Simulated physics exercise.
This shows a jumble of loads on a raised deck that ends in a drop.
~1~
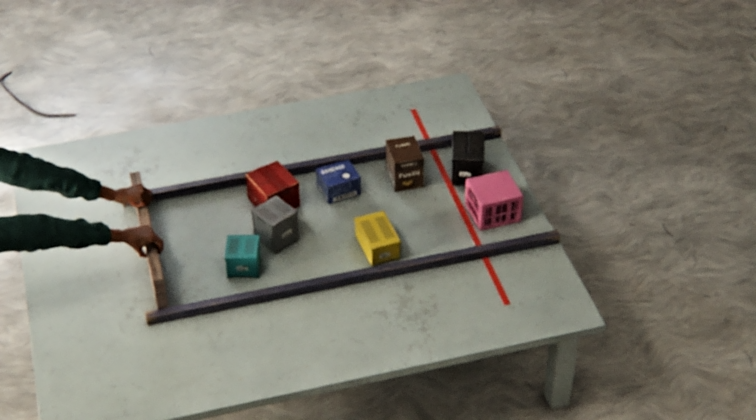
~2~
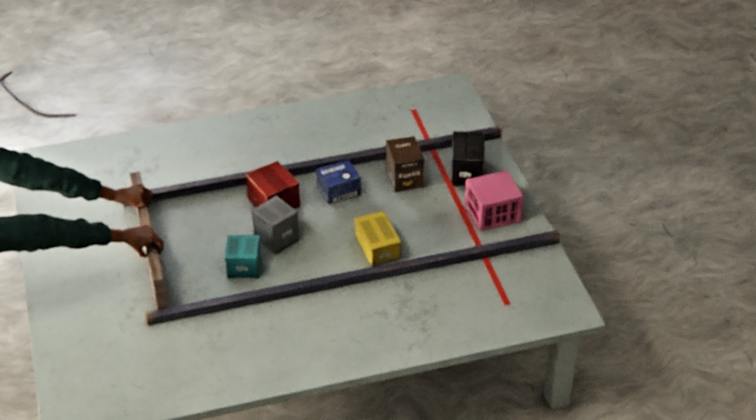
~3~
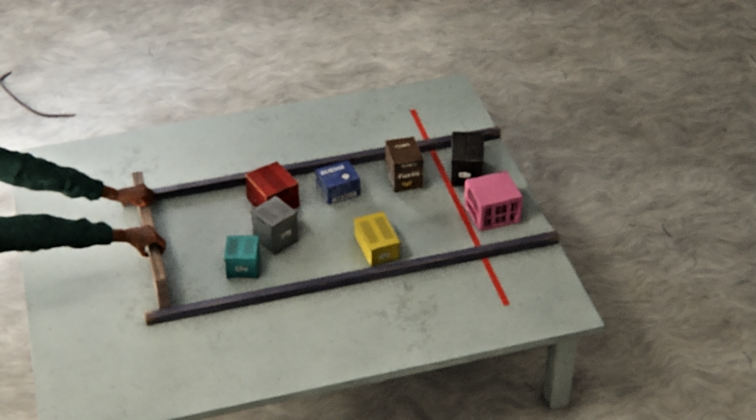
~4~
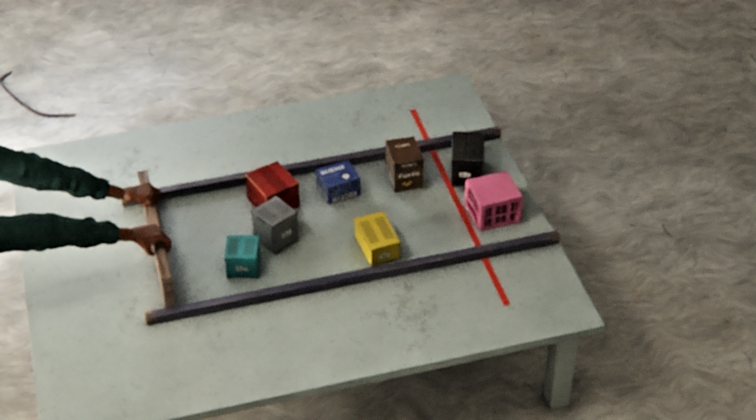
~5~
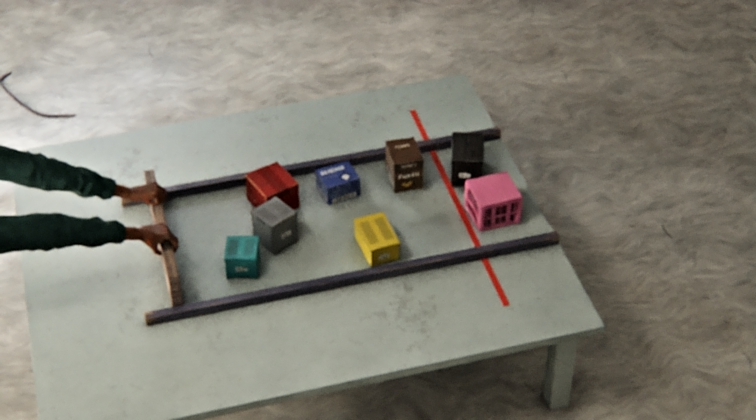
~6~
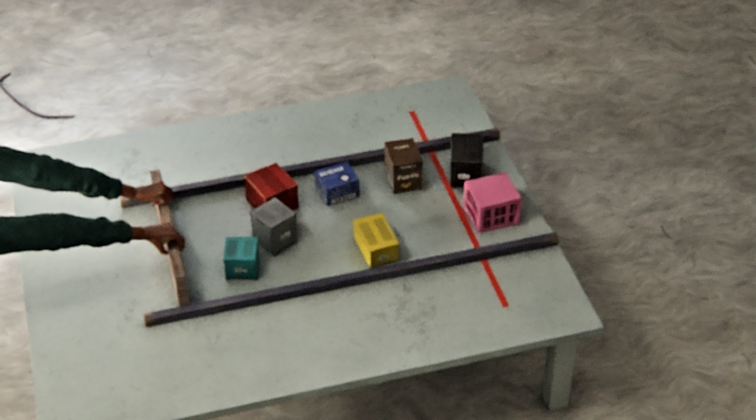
The video shows two hands in green sleeves gripping a wooden plank between two dark rails on a table and sliding it slightly right, while the colourful boxes and crates between the rails and near a red line stay still.
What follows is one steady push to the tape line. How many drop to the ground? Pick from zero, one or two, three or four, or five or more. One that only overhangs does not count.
In the end the number that fall off is three or four.
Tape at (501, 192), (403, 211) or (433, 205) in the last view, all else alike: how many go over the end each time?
It would be 5, 0 and 1.
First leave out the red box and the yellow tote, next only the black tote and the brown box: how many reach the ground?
The counts: 1 and 1.
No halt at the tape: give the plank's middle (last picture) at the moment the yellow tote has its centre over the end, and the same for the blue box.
For the yellow tote at (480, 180), for the blue box at (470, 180).
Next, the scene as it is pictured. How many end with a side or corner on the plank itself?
It touches 3.
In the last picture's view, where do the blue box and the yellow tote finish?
About (493, 156), and the other about (514, 215).
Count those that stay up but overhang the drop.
Overhanging: 0.
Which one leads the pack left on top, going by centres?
The blue box.
Soon after, none off yet; pink crate at rest near (492, 202); black tote at rest near (466, 161); brown box at rest near (403, 166).
After that, none off yet; pink crate at rest near (492, 202); black tote at rest near (466, 161); brown box displaced a little near (408, 165).
And then, none off yet; pink crate at rest near (493, 202); black tote displaced about its own width near (506, 154); brown box displaced well along near (475, 153).
In the end, the number that fall off is three or four; gone, brown box, black tote and pink crate.
